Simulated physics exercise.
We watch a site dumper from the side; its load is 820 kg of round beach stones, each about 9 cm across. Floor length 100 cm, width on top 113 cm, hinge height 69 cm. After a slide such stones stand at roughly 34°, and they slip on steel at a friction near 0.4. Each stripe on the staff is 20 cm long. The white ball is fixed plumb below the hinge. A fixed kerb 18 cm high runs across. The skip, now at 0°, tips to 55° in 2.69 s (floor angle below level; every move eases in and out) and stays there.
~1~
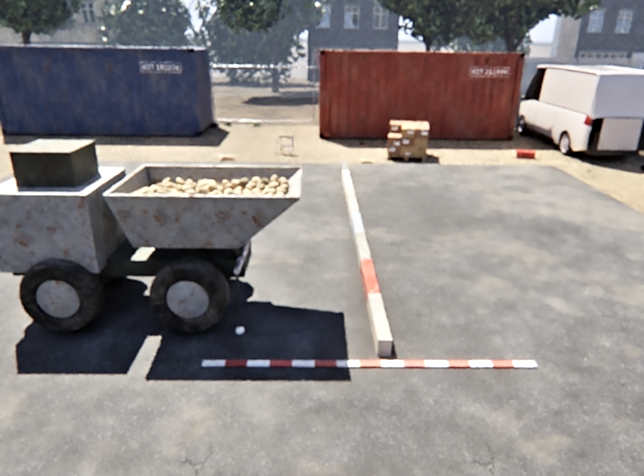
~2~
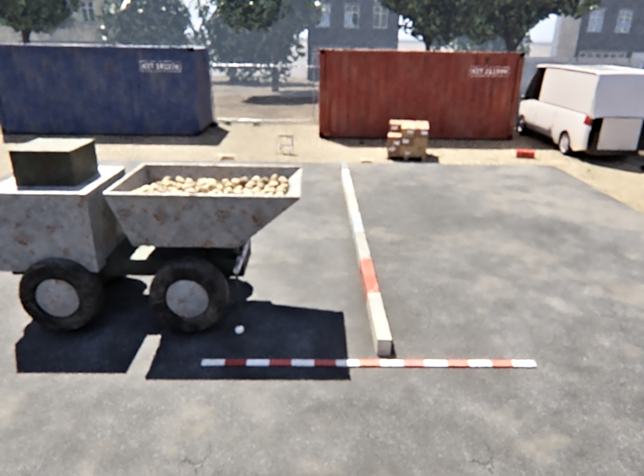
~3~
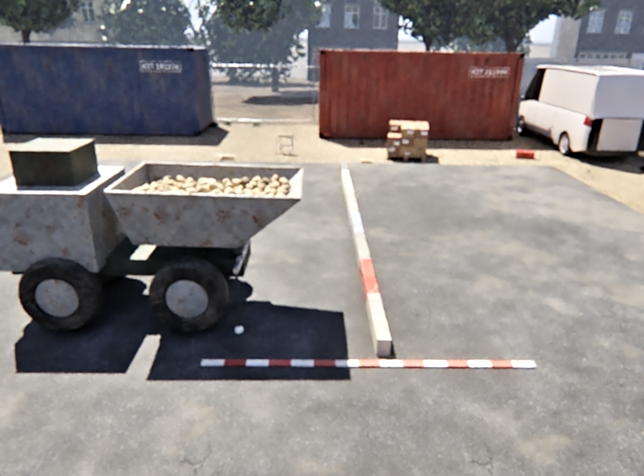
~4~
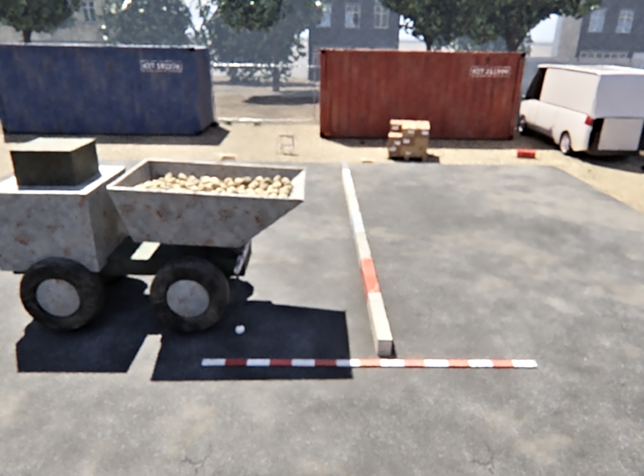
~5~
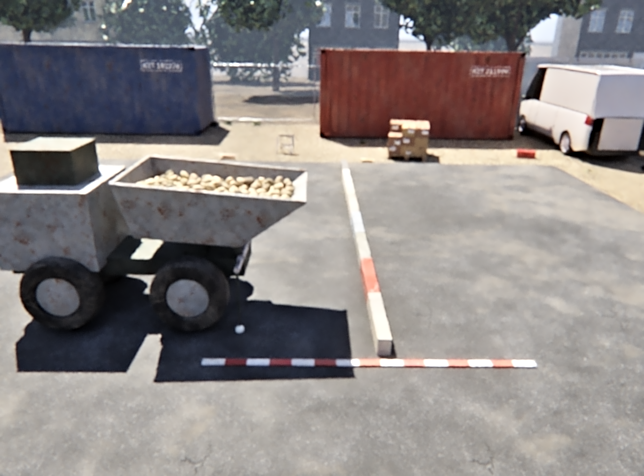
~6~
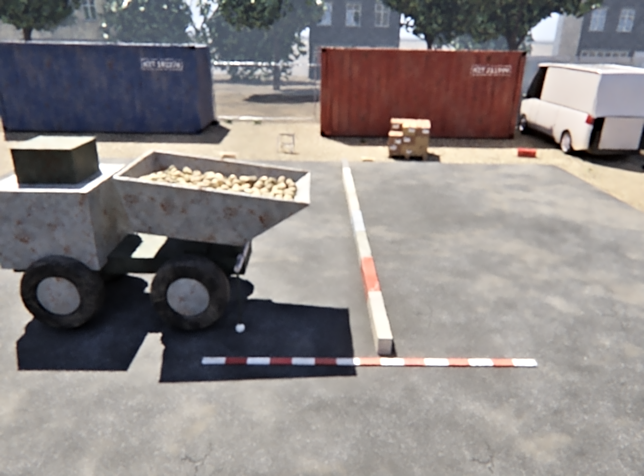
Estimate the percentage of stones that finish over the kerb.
About 35 per cent.
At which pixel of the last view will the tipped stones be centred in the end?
Around (358, 295).
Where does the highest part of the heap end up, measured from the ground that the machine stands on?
About 44 cm above it.
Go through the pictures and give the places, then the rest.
The first picture shows lip at (300, 198), floor tilted 0°, highest stones at (267, 185).
In the second picture, the skip is at 0°, its lip at (300, 198); the top of the load is at (253, 185).
The third picture shows lip at (301, 199), floor tilted 1°, highest stones at (233, 184).
In the fourth picture, the skip is at 3°, its lip at (304, 200); the top of the load is at (200, 183).
In the fifth picture, the skip is at 5°, its lip at (306, 202); the top of the load is at (185, 180).
The sixth picture shows lip at (309, 204), floor tilted 7°, highest stones at (182, 177).
A little later the floor is at 46°; 100 % in the skip; the foremost stones are at (327, 237).
Then the floor is at 55°; 64 % in the skip, 31 % on this side of the kerb, 5 % over the kerb; the foremost stones are at (408, 291).
Later still the floor is at 55°; 43 % in the skip, 42 % on this side of the kerb, 15 % over the kerb; the foremost stones are at (461, 302).
In the end the floor is at 55°; 0 % in the skip, 66 % on this side of the kerb, 34 % over the kerb; the foremost stones are at (510, 303).
